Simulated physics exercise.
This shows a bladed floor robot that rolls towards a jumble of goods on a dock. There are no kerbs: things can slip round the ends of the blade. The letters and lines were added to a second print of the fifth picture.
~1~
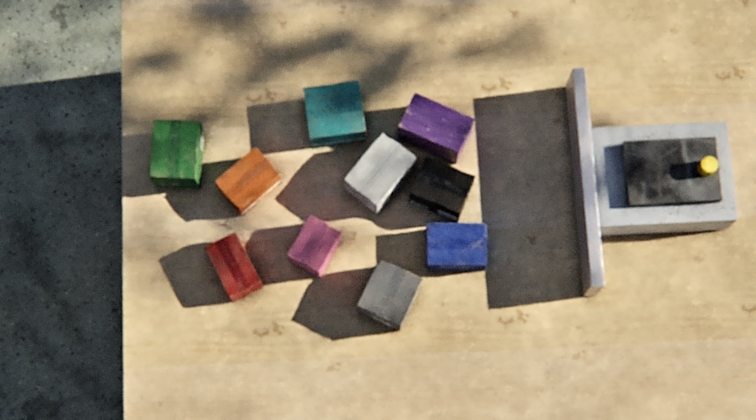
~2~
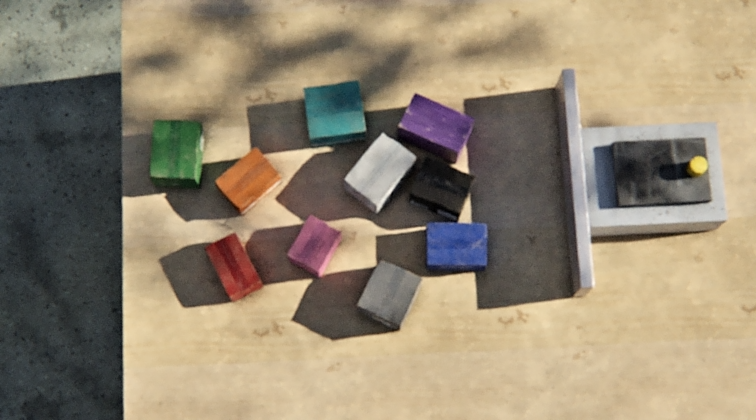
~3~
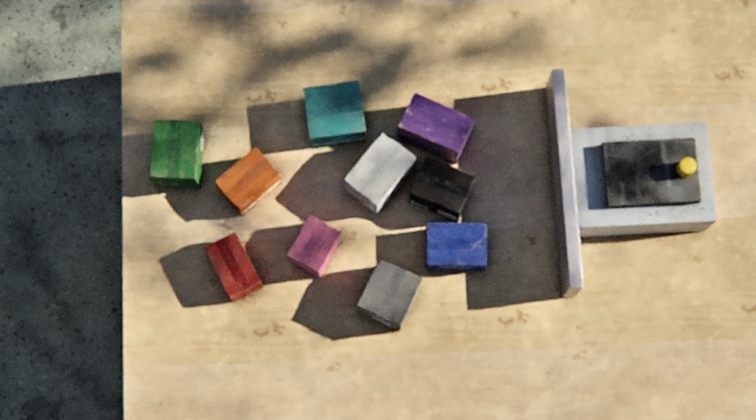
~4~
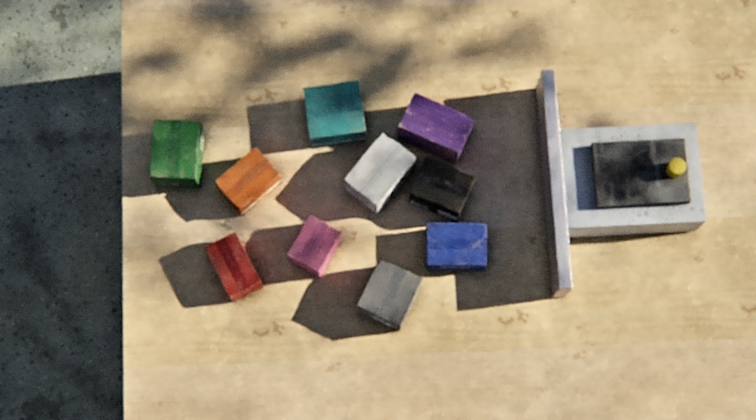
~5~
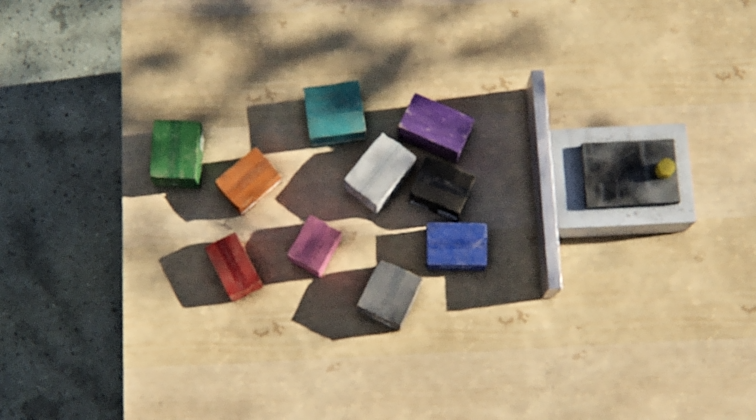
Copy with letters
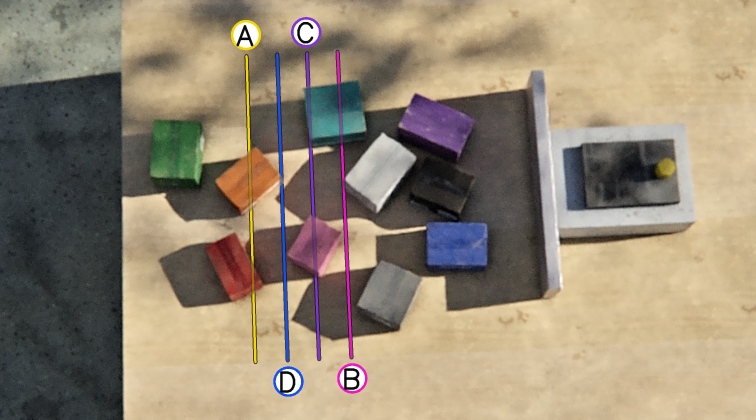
We see a bladed floor robot on the right roll slowly leftward over a pale surface, drawing a little nearer to a scattered group of coloured boxes, which stay still beside a dark strip on the left.
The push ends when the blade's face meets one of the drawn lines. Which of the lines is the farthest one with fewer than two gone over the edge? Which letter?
As far as mark A.
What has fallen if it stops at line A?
The green box.
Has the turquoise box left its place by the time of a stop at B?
Yes.
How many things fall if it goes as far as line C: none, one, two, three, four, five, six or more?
By then, none.
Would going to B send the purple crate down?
No.
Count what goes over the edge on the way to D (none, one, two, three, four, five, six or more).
The count is none.
On the marked copy, A at (251, 205); B at (344, 201); C at (313, 202); D at (282, 204).
Following A. Soon after the start, robot (516, 179); turquoise box (328, 113); purple crate (391, 135).
Later, robot (409, 184); green box (171, 152); orange parcel (206, 182).
In the end, robot (329, 188); green box over the edge; orange parcel (130, 173); one fallen.
As for the rest, B is within the limit but short; C is within the limit but short; D is within the limit but short.
